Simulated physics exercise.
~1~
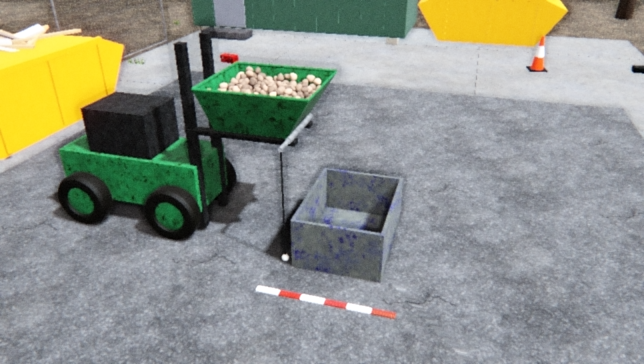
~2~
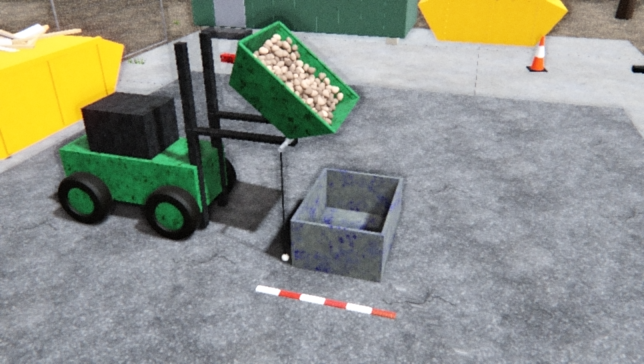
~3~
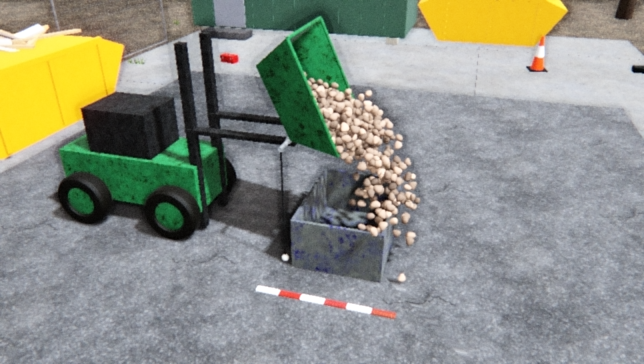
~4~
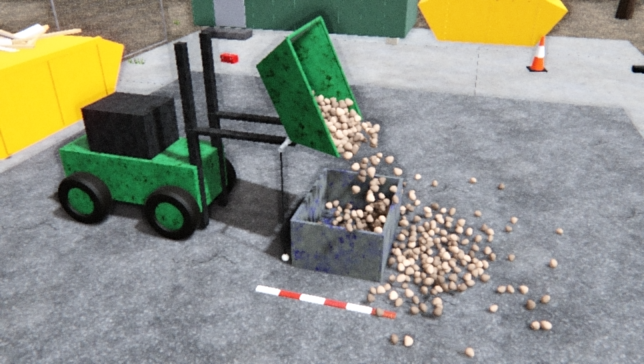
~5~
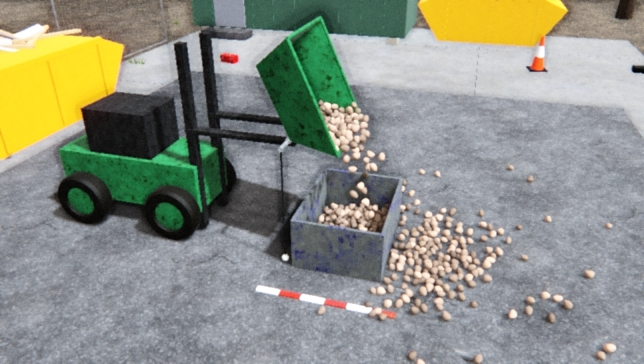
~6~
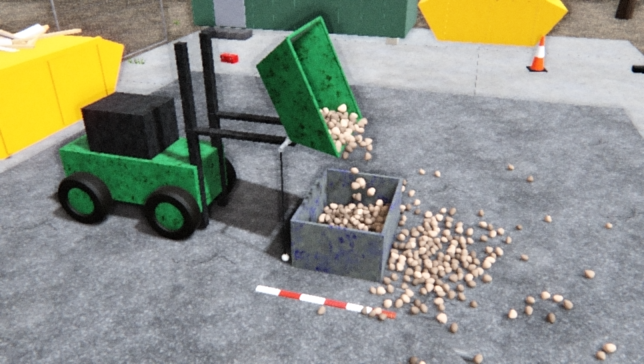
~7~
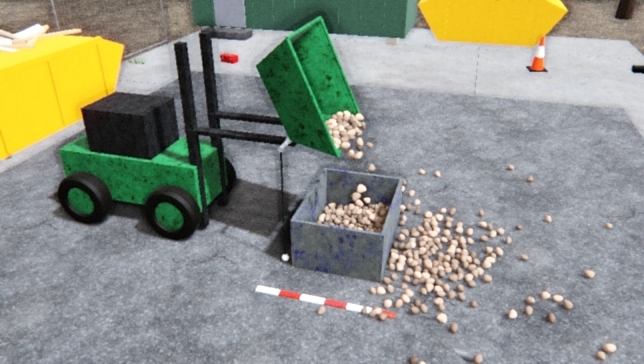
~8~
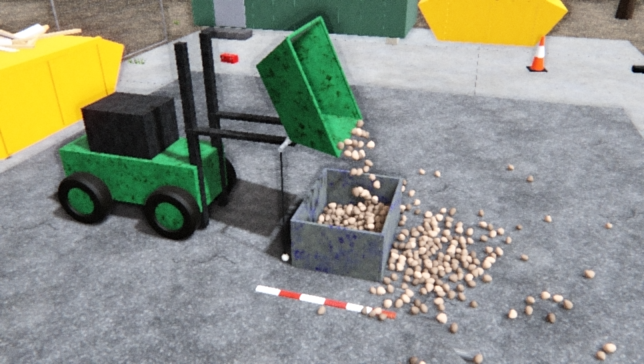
A green fork truck's raised skip tipped steeply to the right, pouring its pale stones down towards a grey bin; many landed inside, but plenty scattered over the ground to the right, and at the end a last trickle was still dropping into the bin.
